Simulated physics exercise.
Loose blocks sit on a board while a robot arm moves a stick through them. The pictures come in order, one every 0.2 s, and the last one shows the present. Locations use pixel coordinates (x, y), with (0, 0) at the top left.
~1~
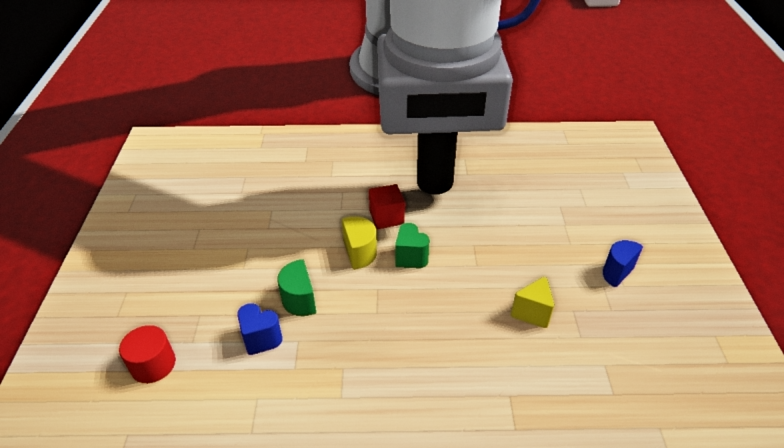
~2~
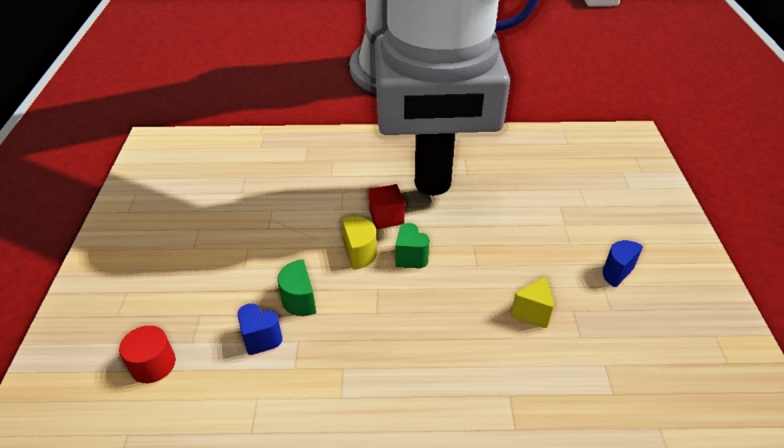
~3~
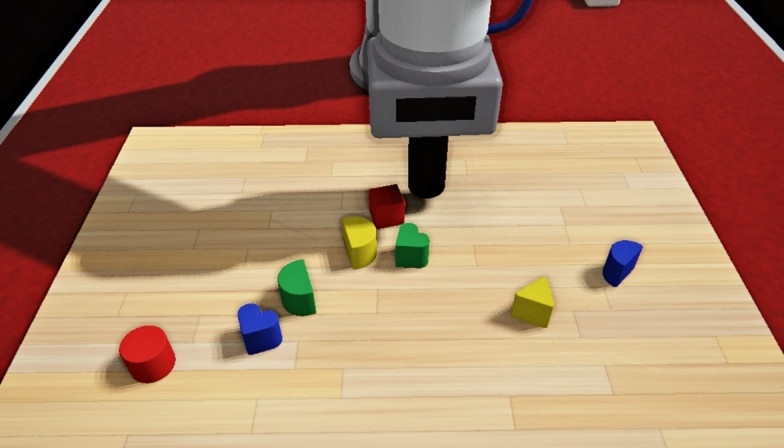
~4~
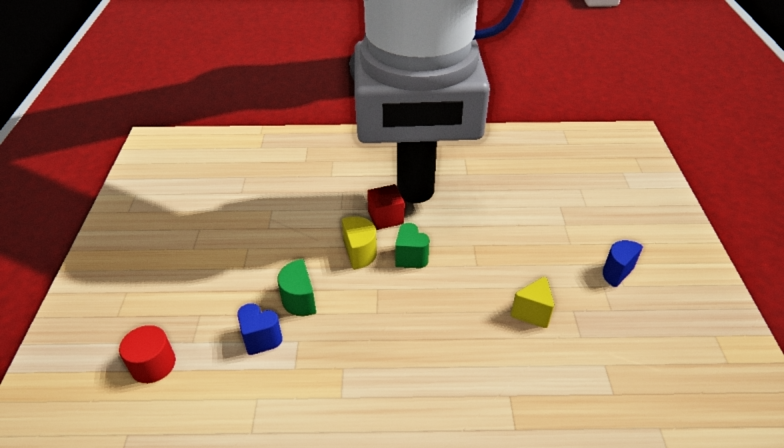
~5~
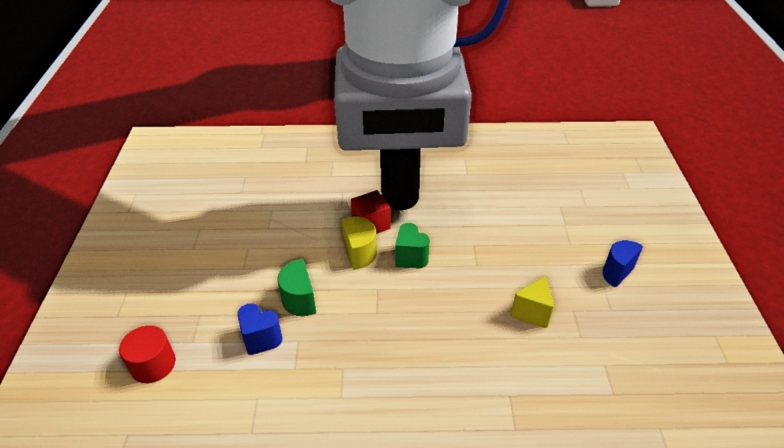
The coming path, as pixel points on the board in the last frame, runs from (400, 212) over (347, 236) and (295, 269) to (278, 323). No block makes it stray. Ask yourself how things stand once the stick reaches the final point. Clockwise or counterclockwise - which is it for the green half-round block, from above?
It goes anticlockwise.
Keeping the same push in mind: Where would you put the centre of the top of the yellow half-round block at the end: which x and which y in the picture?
When the path ends, it will be at (343, 246).
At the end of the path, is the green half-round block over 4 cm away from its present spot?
Yes - that is the case.
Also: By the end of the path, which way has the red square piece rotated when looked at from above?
Clockwise rotation.
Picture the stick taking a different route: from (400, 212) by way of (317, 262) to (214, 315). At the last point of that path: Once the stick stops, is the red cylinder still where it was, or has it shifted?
The block stays on its spot.
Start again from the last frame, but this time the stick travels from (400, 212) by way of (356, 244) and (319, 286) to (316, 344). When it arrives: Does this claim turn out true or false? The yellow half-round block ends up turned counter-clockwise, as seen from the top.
Verdict: True.
On the path given first. One third of the way, stick (345, 224); yellow half-round block (347, 241), turned 60° anticlockwise; red square piece (309, 223).
Two thirds of the way, stick (292, 257); green half-round block (295, 281); yellow half-round block (343, 246), turned 85° anticlockwise; red square piece (257, 239), turned 45° clockwise.
At the end, stick (275, 311); blue heart (249, 328); green half-round block (302, 330), turned 25° anticlockwise; yellow half-round block (343, 246), turned 85° anticlockwise; red square piece (256, 239), turned 45° clockwise.
